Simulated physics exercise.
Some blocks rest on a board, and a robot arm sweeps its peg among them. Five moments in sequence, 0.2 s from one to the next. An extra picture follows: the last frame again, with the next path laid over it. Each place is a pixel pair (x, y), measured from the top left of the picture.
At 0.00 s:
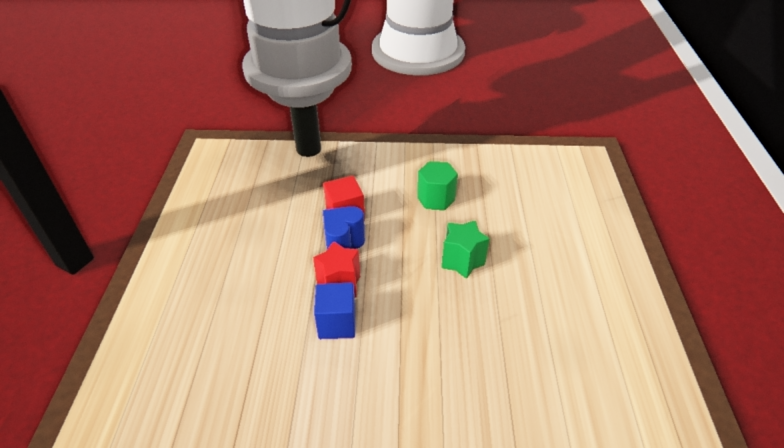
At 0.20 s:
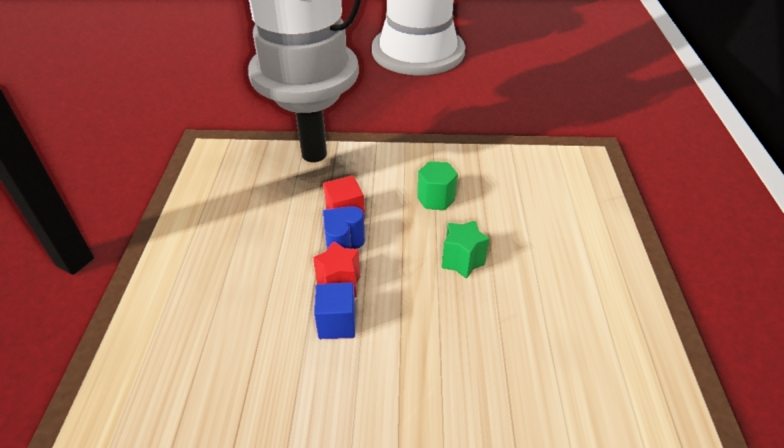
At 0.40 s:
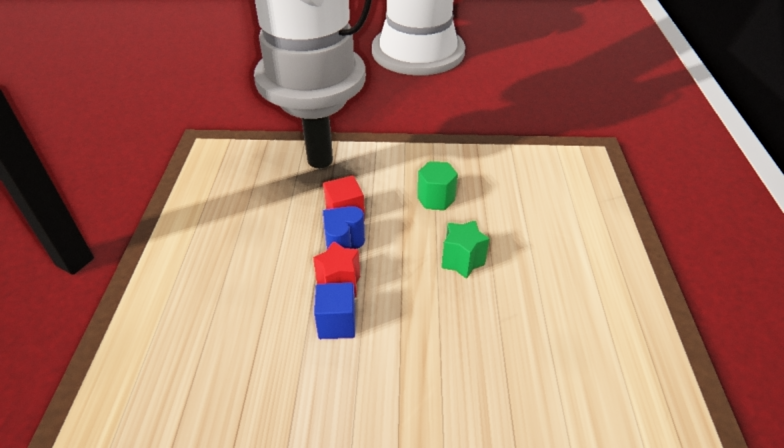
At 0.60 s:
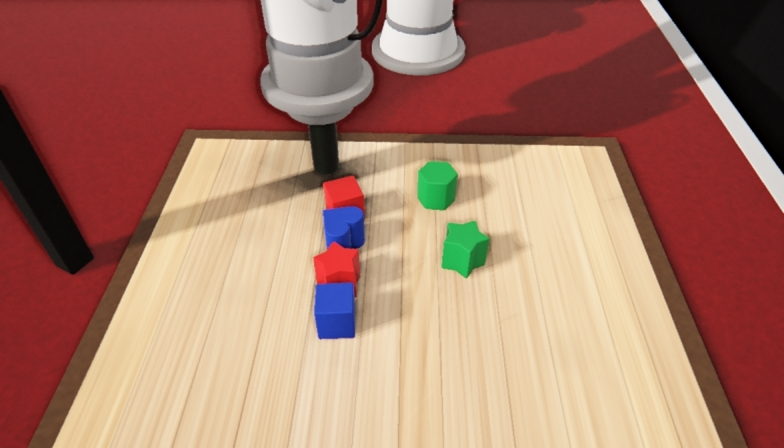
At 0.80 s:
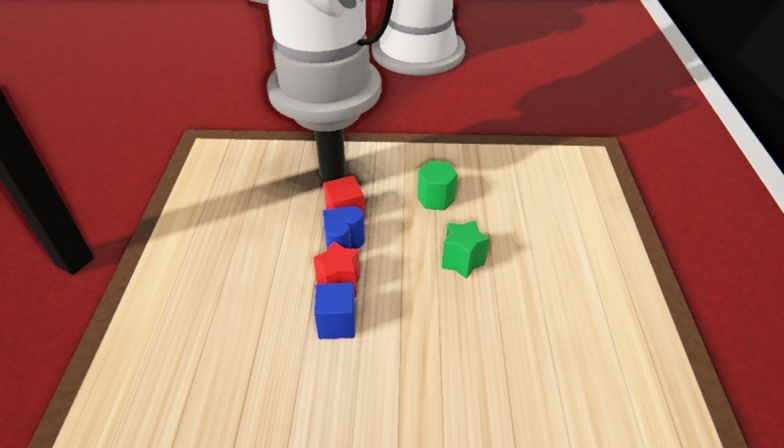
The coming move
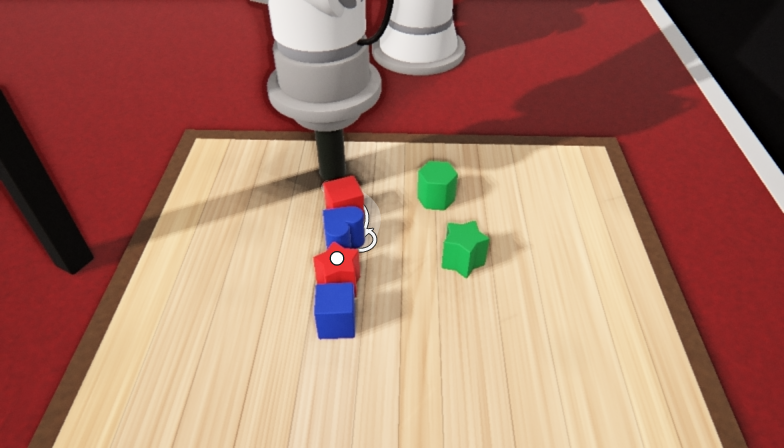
A grey and white robot arm with a black peg stands at the far edge of a pale wooden board on a red surface, seen from above at an angle. Red and blue blocks, including a red star, form a column left of centre, with two green blocks to the right. The peg moves slowly right and nearer, up beside the farthest red block, while the blocks and camera stay still.
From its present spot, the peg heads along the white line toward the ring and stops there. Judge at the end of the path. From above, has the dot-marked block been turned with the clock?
In short: No.
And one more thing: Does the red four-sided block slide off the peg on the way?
Answer: No.
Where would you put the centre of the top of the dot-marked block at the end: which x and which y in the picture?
Roughly at (316, 282).
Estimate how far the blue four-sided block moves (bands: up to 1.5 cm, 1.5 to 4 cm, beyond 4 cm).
Movement: 1.5 to 4 cm.
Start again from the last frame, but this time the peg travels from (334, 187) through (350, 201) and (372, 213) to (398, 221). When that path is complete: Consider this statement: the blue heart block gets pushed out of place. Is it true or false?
That claim is true.
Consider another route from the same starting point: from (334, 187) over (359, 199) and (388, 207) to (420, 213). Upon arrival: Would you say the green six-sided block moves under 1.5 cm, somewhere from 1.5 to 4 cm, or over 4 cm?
Once the path is done, the green six-sided block lies within 1.5 cm of its present place.
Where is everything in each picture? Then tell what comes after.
Tip of the peg at (309, 150), middles of tops, blue four-sided block at (334, 297), red star at (337, 258), blue heart block at (341, 219), red four-sided block at (343, 188), in the first frame.
Peg at (314, 155), nothing pushed, in the second frame.
Peg at (320, 161), nothing pushed, in the third frame.
Peg at (327, 167), nothing pushed, in the fourth frame.
Peg at (333, 173), blue four-sided block at (334, 297), red star at (337, 258), blue heart block at (341, 219), red four-sided block at (343, 188), in the fifth frame.
The line goes from (334, 187) through (355, 200) and (367, 218) to (361, 240); the dot is on the red star.
On the path given first. One third of the way, peg at (356, 187); red four-sided block at (346, 194), turned 25° clockwise.
Two thirds of the way, peg at (366, 205); red star at (334, 264), turned 20° anticlockwise; blue heart block at (333, 234), turned 35° clockwise; red four-sided block at (352, 212), turned 45° clockwise.
At the end, peg at (360, 226); blue four-sided block at (334, 314); red star at (316, 282), turned 55° anticlockwise; blue heart block at (309, 250), turned 55° clockwise; red four-sided block at (339, 233), turned 65° clockwise.
